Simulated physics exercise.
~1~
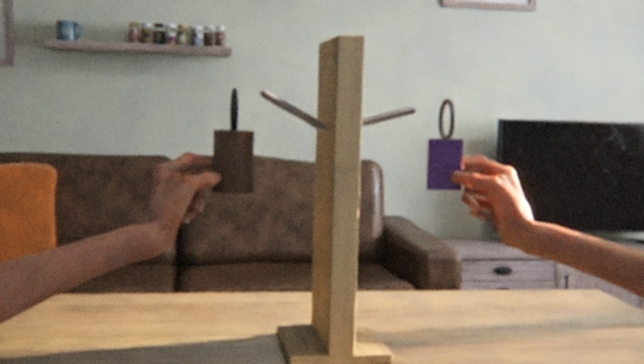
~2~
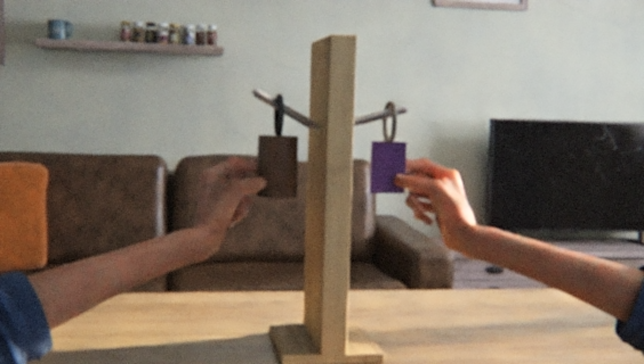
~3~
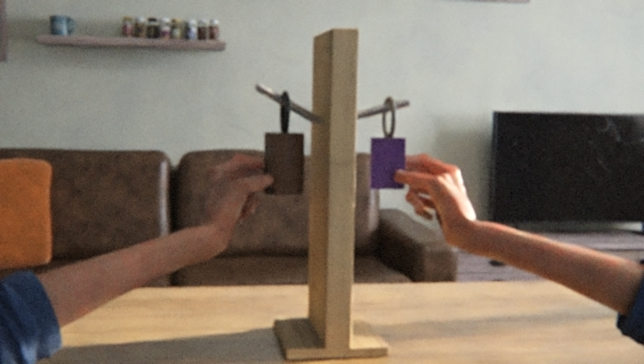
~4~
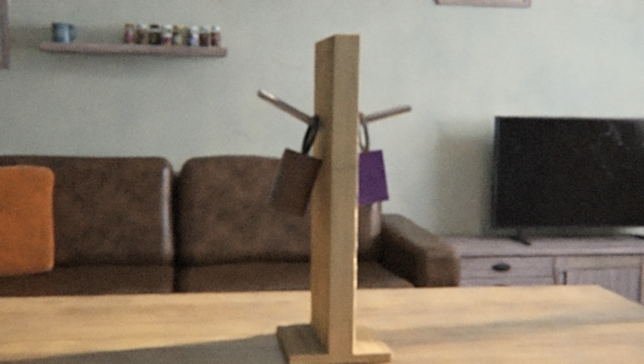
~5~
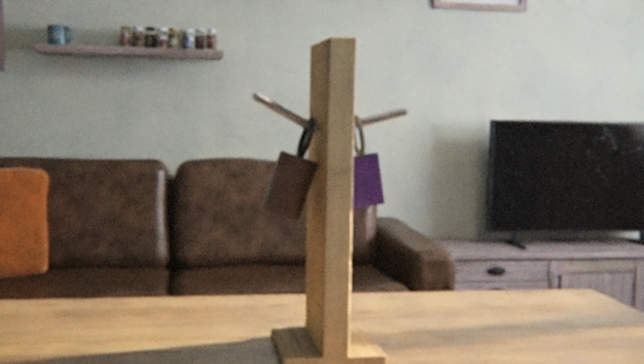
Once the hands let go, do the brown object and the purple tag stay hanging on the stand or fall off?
Both stay hanging on the stand, the brown object on the left and the purple tag on the right, each tilted a little.
